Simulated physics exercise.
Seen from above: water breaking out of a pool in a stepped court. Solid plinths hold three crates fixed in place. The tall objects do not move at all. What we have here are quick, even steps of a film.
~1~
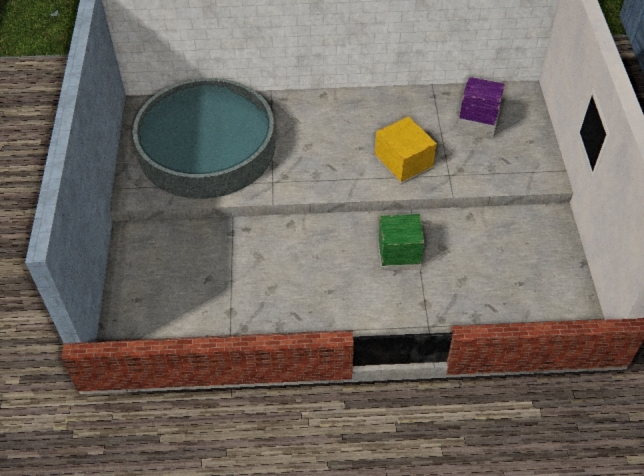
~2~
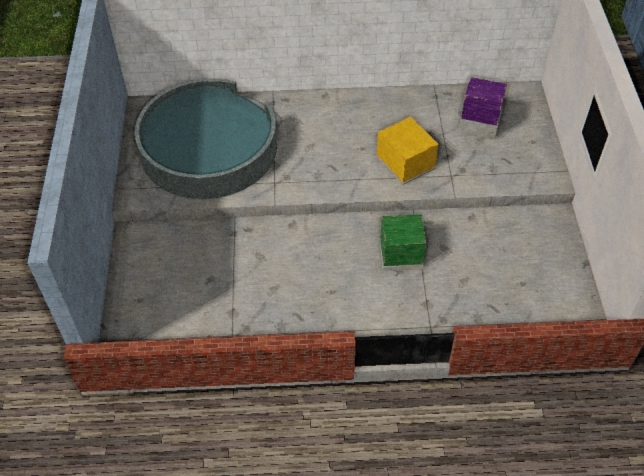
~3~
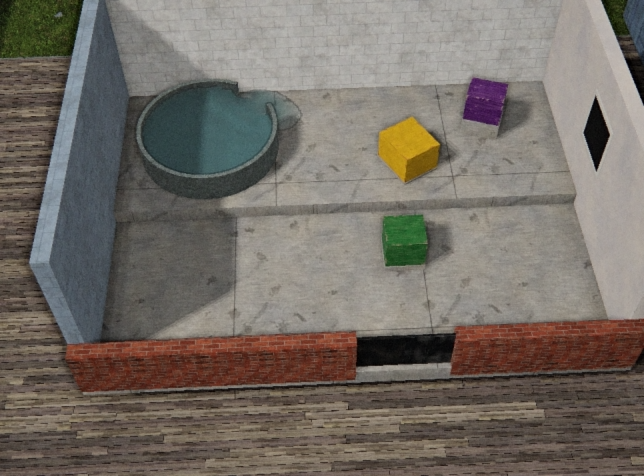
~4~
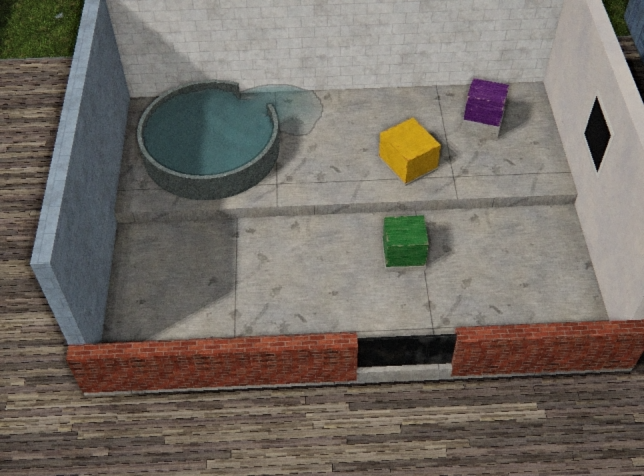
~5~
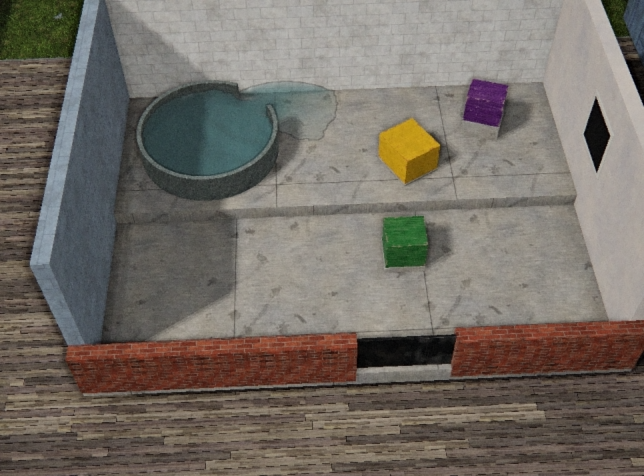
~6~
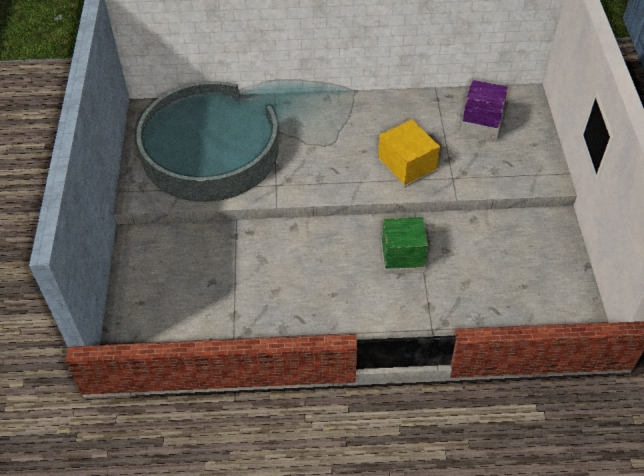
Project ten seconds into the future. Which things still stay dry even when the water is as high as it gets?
Taking each one: The green crate stays dry; the yellow crate does not stay dry; the purple crate stays dry.
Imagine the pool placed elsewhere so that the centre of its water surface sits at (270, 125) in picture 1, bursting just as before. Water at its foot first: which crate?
I'd say the one in purple is first.
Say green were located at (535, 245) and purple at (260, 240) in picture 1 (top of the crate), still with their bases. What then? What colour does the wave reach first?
That's the crate marked yellow.
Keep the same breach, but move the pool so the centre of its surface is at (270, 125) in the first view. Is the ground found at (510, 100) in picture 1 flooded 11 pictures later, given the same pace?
Submerged.
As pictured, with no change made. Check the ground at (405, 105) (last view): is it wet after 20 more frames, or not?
That spot: Submerged.
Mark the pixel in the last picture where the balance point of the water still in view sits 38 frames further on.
Around pixel (332, 156) of the last picture.
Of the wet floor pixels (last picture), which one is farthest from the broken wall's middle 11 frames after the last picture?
I'd put it around (536, 84).
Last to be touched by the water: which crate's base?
The green crate comes last.
A moment on, water covers 10 % of the floor; the green crate not reached, the yellow crate not reached, the purple crate not reached.
Next, water covers 20 % of the floor; the green crate not reached, the yellow crate water round its plinth, the purple crate water round its plinth.
Then, water covers 35 % of the floor; the green crate not reached, the yellow crate water round its plinth, the purple crate water round its plinth.
Later, water covers 55 % of the floor; the green crate water round its plinth, the yellow crate water round its plinth, the purple crate water round its plinth.
In the end, water covers 80 % of the floor; the green crate stayed above the water, the yellow crate was topped, the purple crate stayed above the water.
